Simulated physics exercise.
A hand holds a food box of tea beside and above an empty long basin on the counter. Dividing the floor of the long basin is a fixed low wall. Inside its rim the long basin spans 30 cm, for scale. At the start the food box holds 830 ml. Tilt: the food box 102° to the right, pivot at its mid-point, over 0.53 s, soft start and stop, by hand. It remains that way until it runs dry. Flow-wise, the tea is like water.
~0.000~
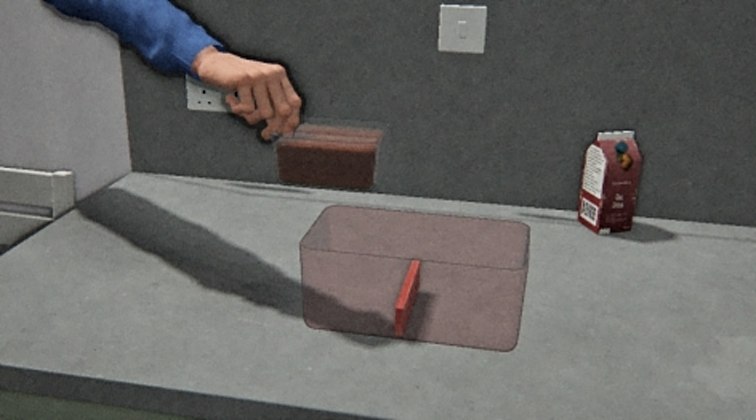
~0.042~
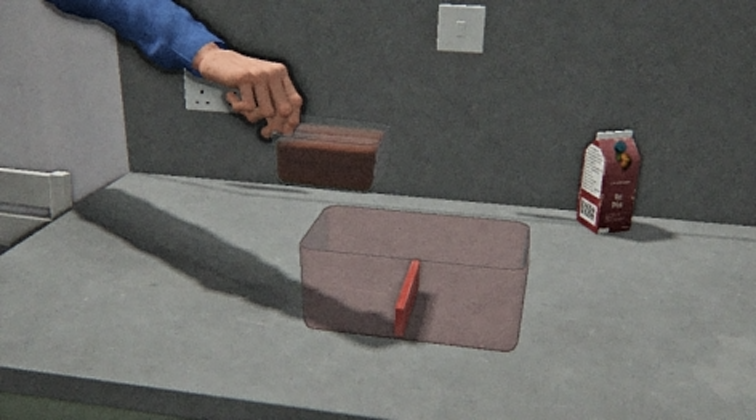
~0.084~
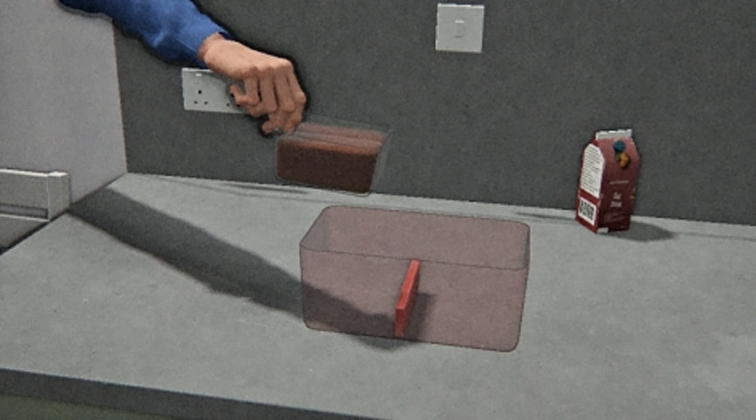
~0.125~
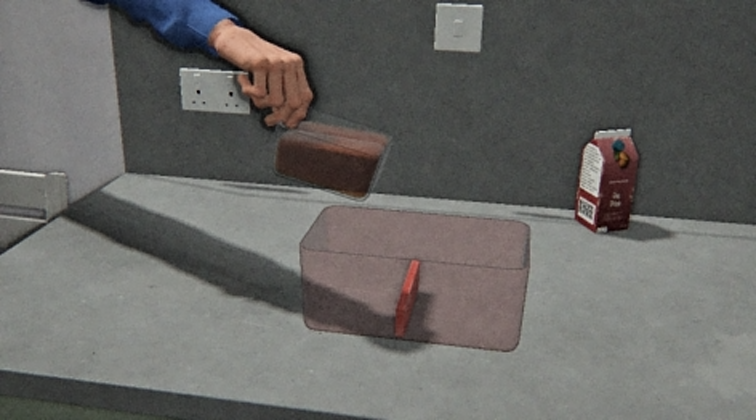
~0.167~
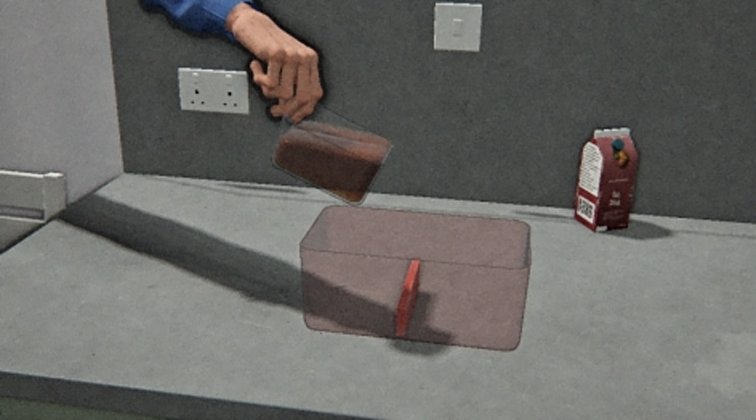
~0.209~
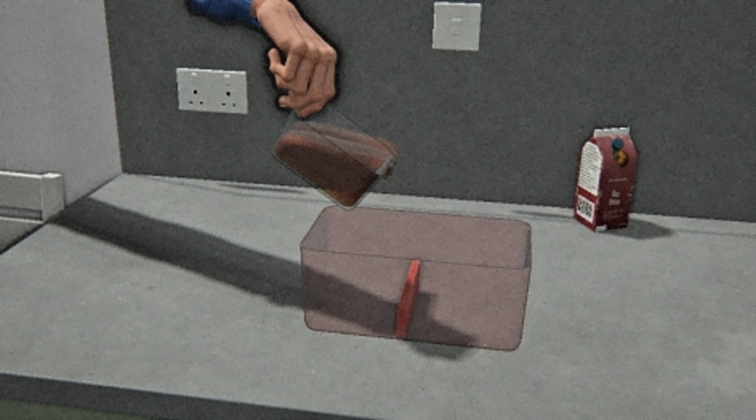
Clear box of brown liquid tilting gradually to the right beneath a blue-sleeved hand, above a transparent pinkish basin on a grey counter.
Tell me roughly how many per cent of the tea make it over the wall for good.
Roughly 55 per cent make it over.
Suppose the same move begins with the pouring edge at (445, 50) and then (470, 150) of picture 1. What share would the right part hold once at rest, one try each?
Near 75 in a hundred on the first go and near 80 in a hundred on the second.
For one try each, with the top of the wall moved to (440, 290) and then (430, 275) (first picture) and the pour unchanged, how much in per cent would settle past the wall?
First 15, then 20 per cent.
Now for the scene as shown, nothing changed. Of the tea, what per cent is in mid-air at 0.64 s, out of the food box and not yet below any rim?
Roughly 7 %.
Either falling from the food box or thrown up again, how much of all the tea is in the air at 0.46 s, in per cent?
Around 30 in a hundred.
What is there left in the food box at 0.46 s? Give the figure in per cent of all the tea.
I'd estimate some 16 % remains.
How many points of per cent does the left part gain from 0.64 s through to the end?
About 10 percent, give or take.
After 0.46 s the tilt is 97° and 17 per cent is still to pour, 13 is left of the wall and 41 right of it.
After 0.64 s the tilt is 102° and 2 per cent is still to pour, 32 is left of the wall and 58 right of it.
After 0.82 s the tilt is 102° and 0 per cent is still to pour, 41 is left of the wall and 56 right of it.
After 1.03 s the tilt is 102° and 0 per cent is still to pour, 43 is left of the wall and 55 right of it.
In the end 43 per cent lies left of the wall, 55 right of it and 2 outside.
